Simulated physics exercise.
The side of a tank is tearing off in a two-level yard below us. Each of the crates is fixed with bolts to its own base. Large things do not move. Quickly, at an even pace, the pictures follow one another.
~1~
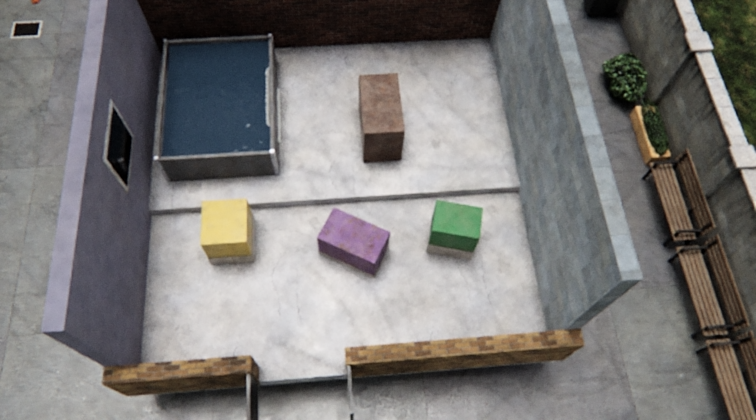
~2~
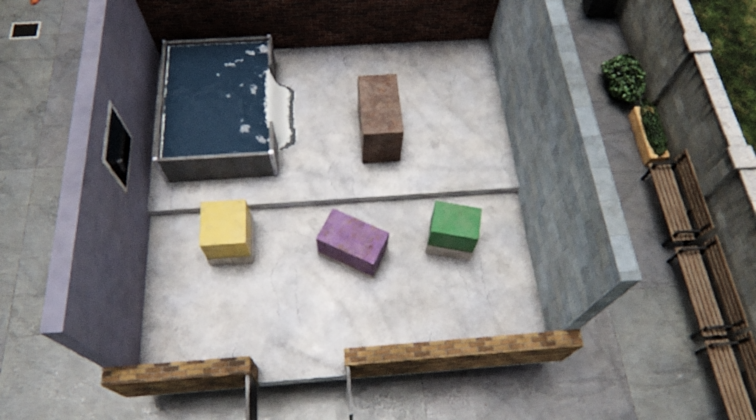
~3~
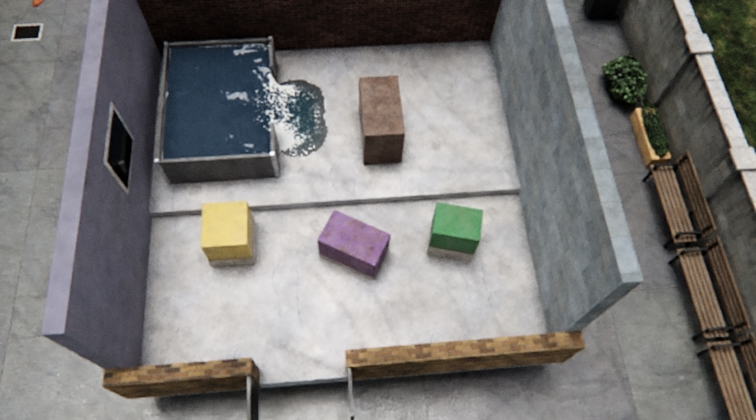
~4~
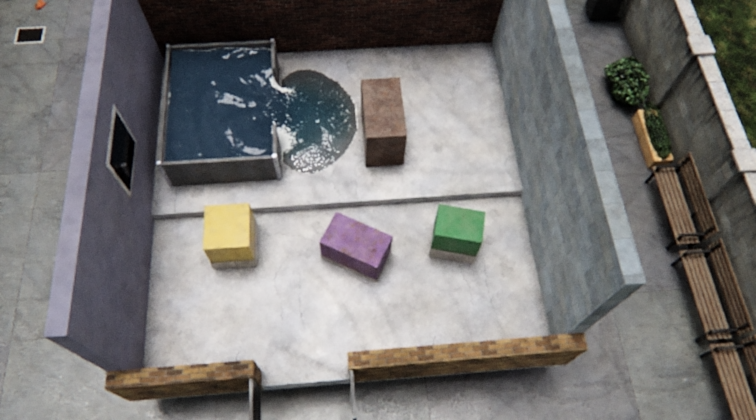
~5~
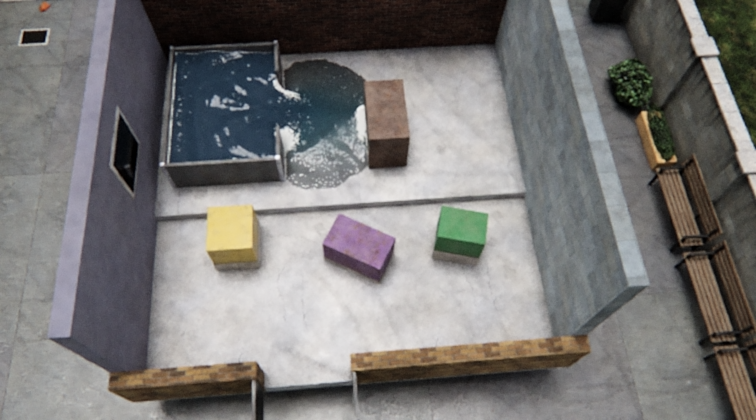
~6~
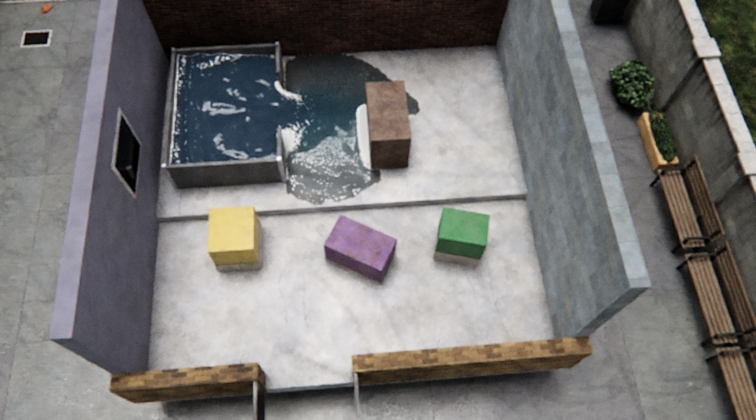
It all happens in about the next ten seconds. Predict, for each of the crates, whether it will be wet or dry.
At the end, the purple crate is not protected by its plinth; the yellow crate is protected by its plinth; the green crate is protected by its plinth.
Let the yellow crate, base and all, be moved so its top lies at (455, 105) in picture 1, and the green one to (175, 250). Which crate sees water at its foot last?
It's the green crate.
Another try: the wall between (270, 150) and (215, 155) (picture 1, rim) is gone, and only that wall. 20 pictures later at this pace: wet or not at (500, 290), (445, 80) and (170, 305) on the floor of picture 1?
Going through them in turn: Reached by the flood, then still unsoaked, then reached by the flood.
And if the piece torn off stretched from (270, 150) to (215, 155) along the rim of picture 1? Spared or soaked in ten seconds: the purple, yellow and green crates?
Result - purple one is hit by the flood; yellow one is hit by the flood; green one is missed.
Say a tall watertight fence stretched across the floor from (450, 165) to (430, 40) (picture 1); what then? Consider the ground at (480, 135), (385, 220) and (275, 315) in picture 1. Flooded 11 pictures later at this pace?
Outcome by spot, in order - unwatered, watered, unwatered.
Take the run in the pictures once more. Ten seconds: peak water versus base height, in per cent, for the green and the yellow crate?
About 80 % and 50 %.
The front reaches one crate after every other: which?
It's the crate marked yellow.
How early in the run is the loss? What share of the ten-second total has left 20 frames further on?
Around 0 per cent.
A moment on, water covers 25 % of the floor; the purple crate water round its plinth, the yellow crate not reached, the green crate not reached.
Next, water covers 35 % of the floor; the purple crate water round its plinth, the yellow crate not reached, the green crate water round its plinth.
Then, water covers 65 % of the floor; the purple crate water round its plinth, the yellow crate water round its plinth, the green crate water round its plinth.
Later, water covers 85 % of the floor; the purple crate water round its plinth, the yellow crate water round its plinth, the green crate water round its plinth.
In the end, water covers 95 % of the floor; the purple crate was topped, the yellow crate stayed above the water, the green crate stayed above the water.
